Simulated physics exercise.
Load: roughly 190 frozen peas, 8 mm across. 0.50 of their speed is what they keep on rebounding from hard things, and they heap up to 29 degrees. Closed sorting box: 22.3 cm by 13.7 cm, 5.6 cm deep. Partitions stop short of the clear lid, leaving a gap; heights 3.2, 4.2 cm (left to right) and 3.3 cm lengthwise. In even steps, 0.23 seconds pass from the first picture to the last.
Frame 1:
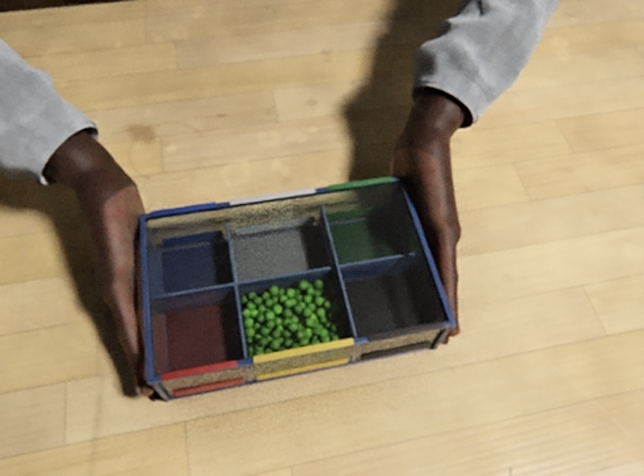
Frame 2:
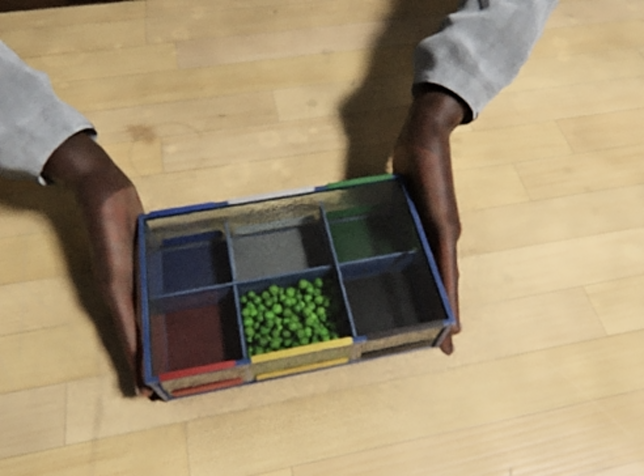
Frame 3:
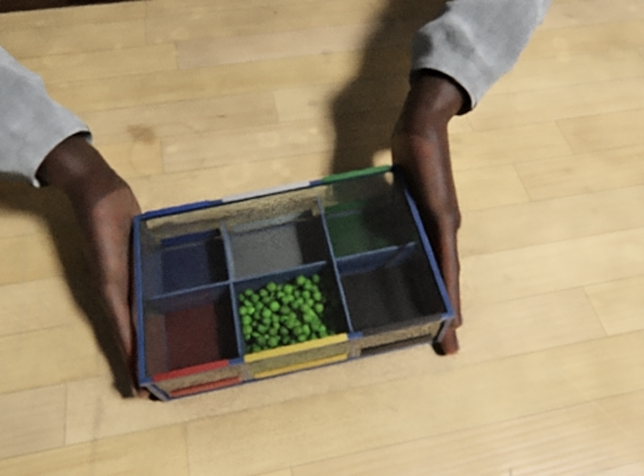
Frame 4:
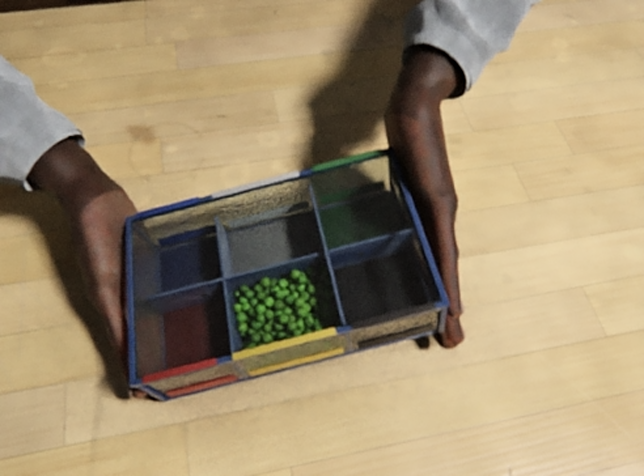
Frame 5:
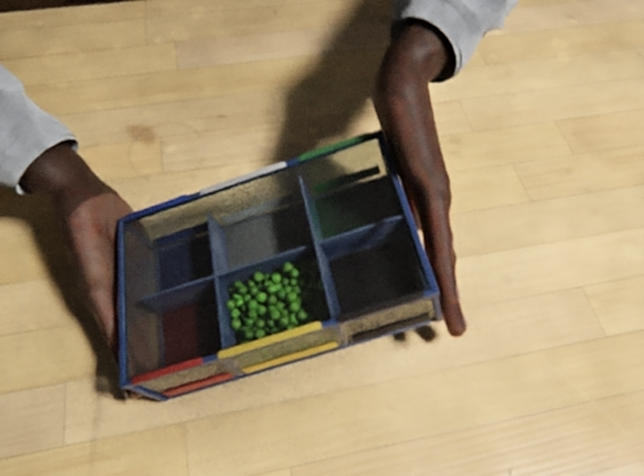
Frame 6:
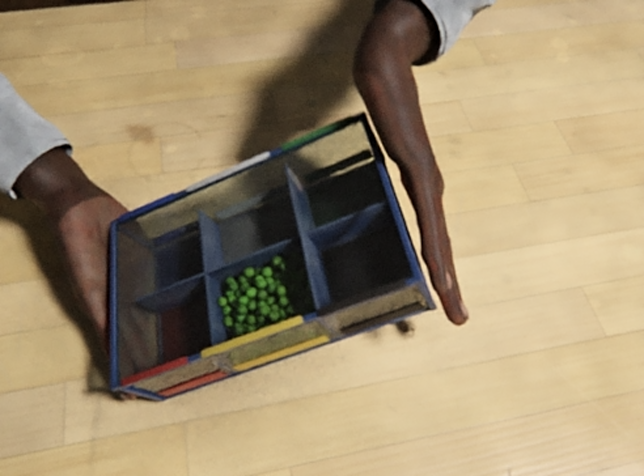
On a pale wooden floor, two hands held a clear-topped divided box with green peas in its front middle section, then gradually tilted it, raising the right side while the peas stayed in that section.
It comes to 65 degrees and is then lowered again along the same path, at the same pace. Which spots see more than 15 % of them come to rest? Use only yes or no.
Red compartment: Yes; blue compartment: No; green compartment: No; yellow compartment: Yes; white compartment: No; black compartment: No.
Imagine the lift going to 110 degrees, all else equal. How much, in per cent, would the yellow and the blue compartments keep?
Result - yellow 0 percent, blue 30 percent.
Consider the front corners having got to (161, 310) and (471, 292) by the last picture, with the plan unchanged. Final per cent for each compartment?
Red 0, blue 0, green 10, yellow 80, white 10, black 0.
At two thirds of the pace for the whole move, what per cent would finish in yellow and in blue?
Result: Yellow = 80 %; blue = 0 %.
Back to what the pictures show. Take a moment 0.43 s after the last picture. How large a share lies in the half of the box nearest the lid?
I'd put it at some 30 percent.
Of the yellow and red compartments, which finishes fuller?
I'd say the yellow side has more in it.
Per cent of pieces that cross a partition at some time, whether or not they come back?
Something like 25 per cent of the pieces.
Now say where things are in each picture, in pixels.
The first picture shows box tilt 0 degrees, front corners at (154, 378) and (449, 322); yellow 100 %.
The second picture shows box tilt 1 degrees, front corners at (152, 378) and (449, 320).
The third picture shows box tilt 5 degrees, front corners at (146, 379) and (447, 314), lowest corner left back.
The fourth picture shows box tilt 11 degrees, front corners at (136, 381) and (442, 302), lowest corner left back.
The fifth picture shows box tilt 17 degrees, front corners at (127, 382) and (432, 290), lowest corner left back.
The sixth picture shows box tilt 24 degrees, front corners at (117, 384) and (415, 278), lowest corner left back; yellow 100 %.
Then, 0.43 s after the last picture, tilt 62 degrees; red 15 %, yellow 85 %.
Then, 0.71 s after the last picture, tilt 25 degrees; red 20 %, blue 5 %, yellow 75 %.
Then, 1.10 s after the last picture, tilt 0 degrees; red 20 %, blue 5 %, yellow 75 %.
In the end, red 20 %, blue 5 %, green 0 %, yellow 75 %, white 0 %, black 0 %.
